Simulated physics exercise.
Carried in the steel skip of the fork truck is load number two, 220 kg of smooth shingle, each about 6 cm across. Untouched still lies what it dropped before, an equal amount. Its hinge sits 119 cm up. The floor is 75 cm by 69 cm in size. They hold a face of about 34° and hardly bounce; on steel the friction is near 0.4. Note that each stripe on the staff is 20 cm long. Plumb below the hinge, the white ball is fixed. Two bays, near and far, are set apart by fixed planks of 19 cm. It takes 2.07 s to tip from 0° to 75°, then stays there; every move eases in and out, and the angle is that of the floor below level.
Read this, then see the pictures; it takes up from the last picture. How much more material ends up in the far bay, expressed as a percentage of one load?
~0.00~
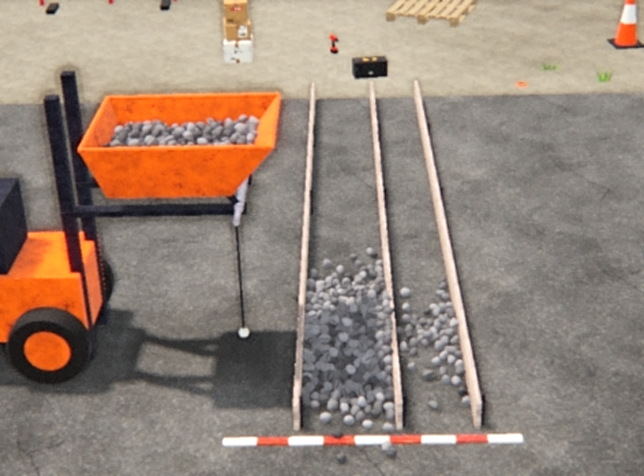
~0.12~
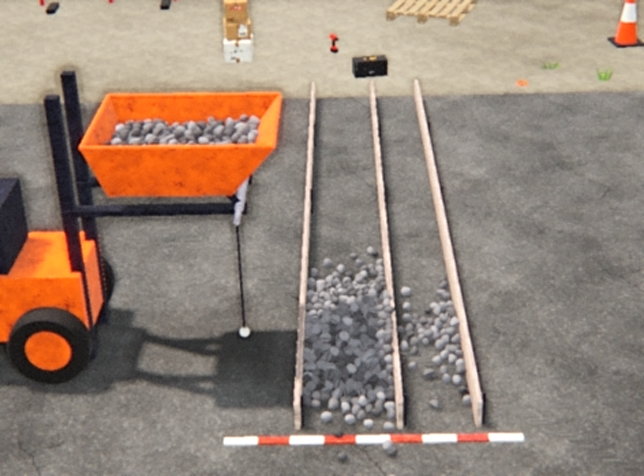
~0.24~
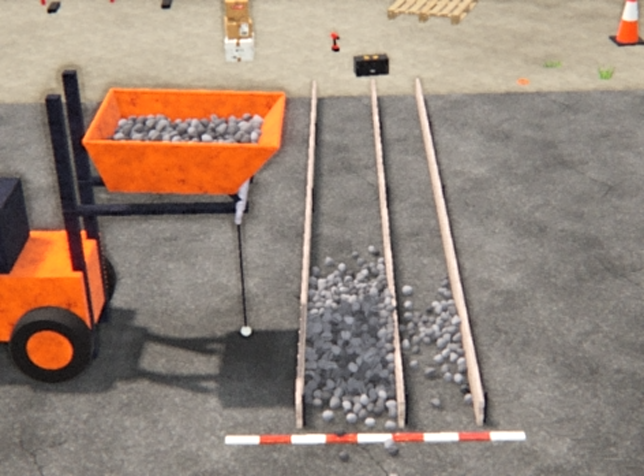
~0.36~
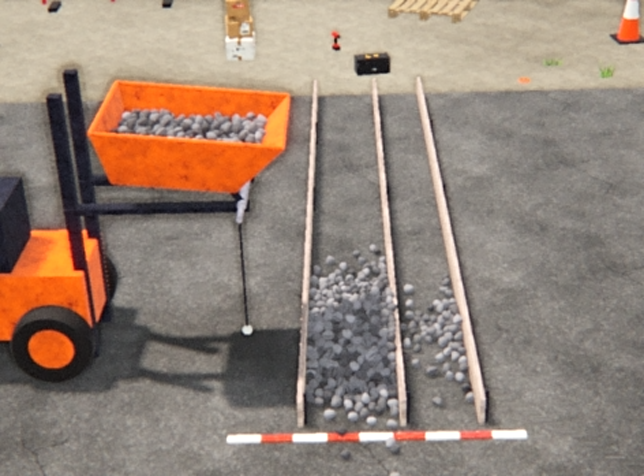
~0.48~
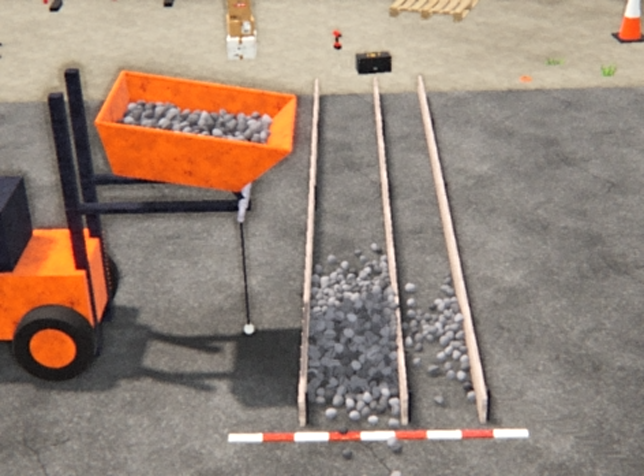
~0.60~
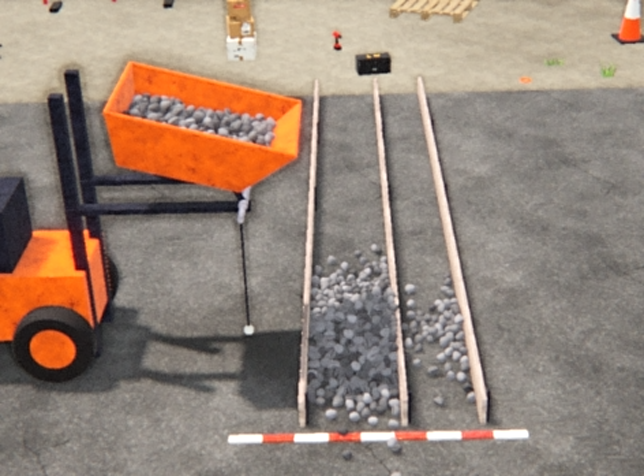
About 80 per cent of a load.
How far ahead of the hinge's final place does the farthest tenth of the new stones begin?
Ahead of it by roughly 140 cm.
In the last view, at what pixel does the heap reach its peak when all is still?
Note: Crest near (402, 305).
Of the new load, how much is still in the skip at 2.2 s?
Around 30 in a hundred.
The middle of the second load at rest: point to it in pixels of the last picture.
They end up centred around (422, 323).
After 1.5 s the floor is at 63°; in per cent of one load, 99 in the skip, 90 in the near bay, 11 in the far bay; the foremost stones are at (461, 336).
After 2.2 s the floor is at 75°; in per cent of one load, 29 in the skip, 125 in the near bay, 46 in the far bay; the foremost stones are at (460, 331).
After 2.5 s the floor is at 75°; in per cent of one load, 6 in the skip, 118 in the near bay, 76 in the far bay; the foremost stones are at (466, 314).
After 4.8 s the floor is at 75°; in per cent of one load, 0 in the skip, 108 in the near bay, 91 in the far bay, 1 past the last board; the foremost stones are at (524, 329). Net gain in the far bay, 80.
